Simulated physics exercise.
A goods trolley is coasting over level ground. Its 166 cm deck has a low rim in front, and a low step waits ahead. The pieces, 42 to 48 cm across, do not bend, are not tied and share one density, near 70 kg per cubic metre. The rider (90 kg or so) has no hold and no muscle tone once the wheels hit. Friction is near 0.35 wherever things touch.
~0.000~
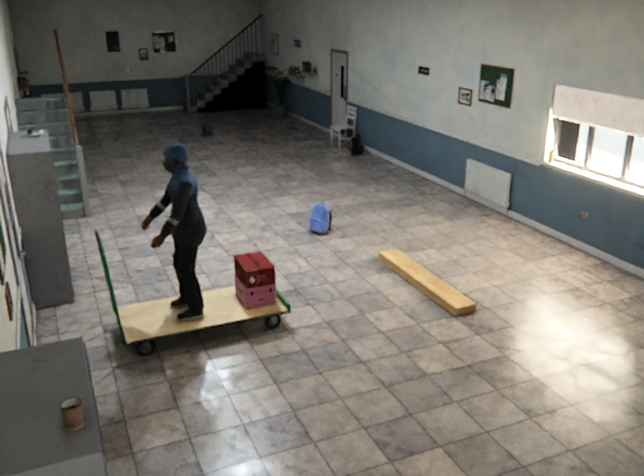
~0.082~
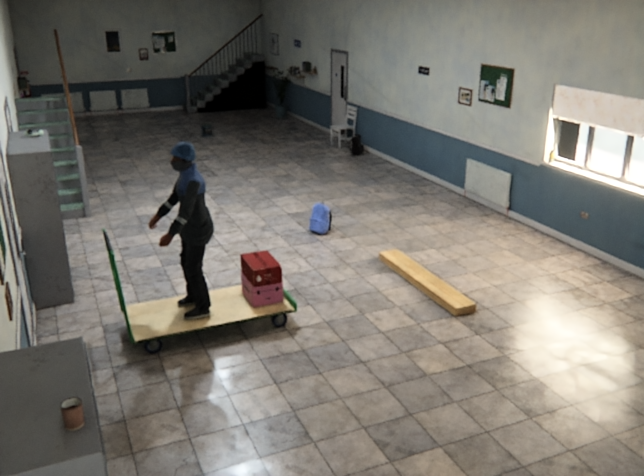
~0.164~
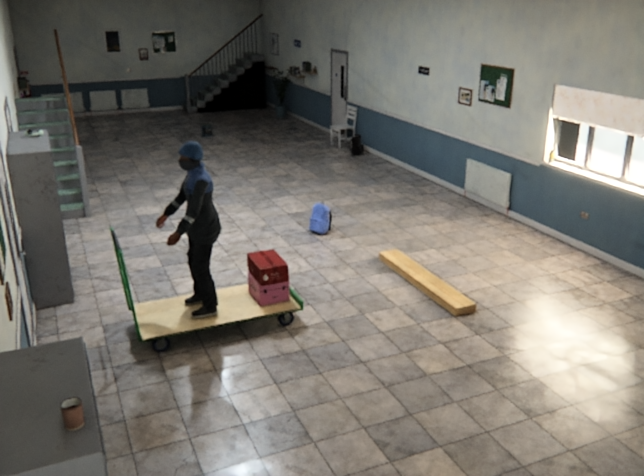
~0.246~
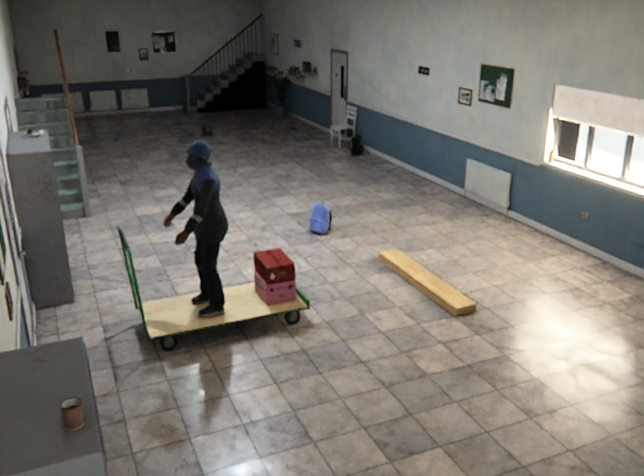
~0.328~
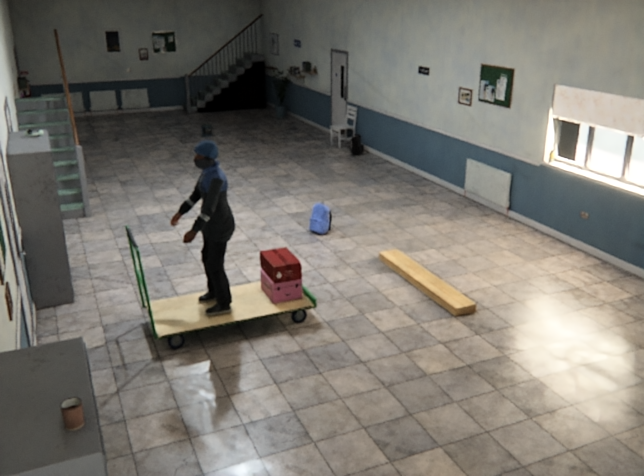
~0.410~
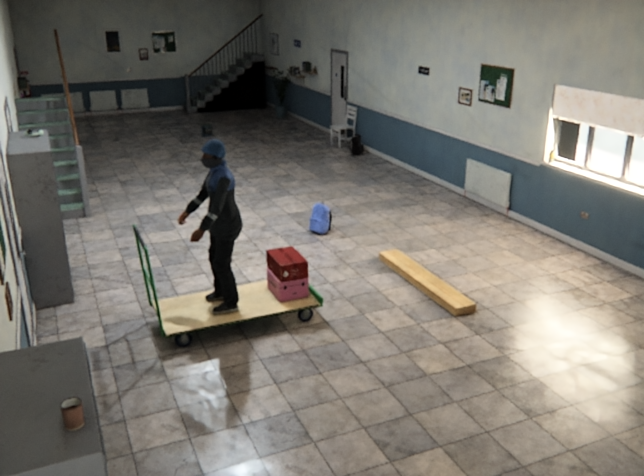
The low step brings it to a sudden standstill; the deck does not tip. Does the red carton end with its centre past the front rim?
At this pace the red carton stays aboard.
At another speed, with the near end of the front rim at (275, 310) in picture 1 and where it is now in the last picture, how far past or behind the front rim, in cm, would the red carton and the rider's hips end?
In that case red 40 past, hips 10 behind.
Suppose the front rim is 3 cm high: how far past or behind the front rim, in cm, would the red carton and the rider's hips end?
Then red 10 behind, hips 60 behind.
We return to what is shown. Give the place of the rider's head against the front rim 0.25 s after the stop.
About 80 cm behind the rim.
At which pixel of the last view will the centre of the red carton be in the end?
At about (415, 242).
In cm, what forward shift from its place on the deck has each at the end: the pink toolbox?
Pink 5.
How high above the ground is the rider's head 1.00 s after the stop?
Roughly 70 cm above it.
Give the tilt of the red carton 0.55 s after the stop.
About 0°.
After 2.02 s the deck stops.
After 2.27 s the red carton is 12 cm behind the rim, tilted 0°, near (414, 242) in the last picture's view.
After 2.57 s the red carton is 11 cm behind the rim, tilted 0°, near (414, 242) in the last picture's view.
After 3.02 s the red carton is 11 cm behind the rim, tilted 0°, near (415, 242) in the last picture's view.
Final state at 5.6 s, nothing is past the rim; behind it, red carton, pink toolbox and the rider's hips.
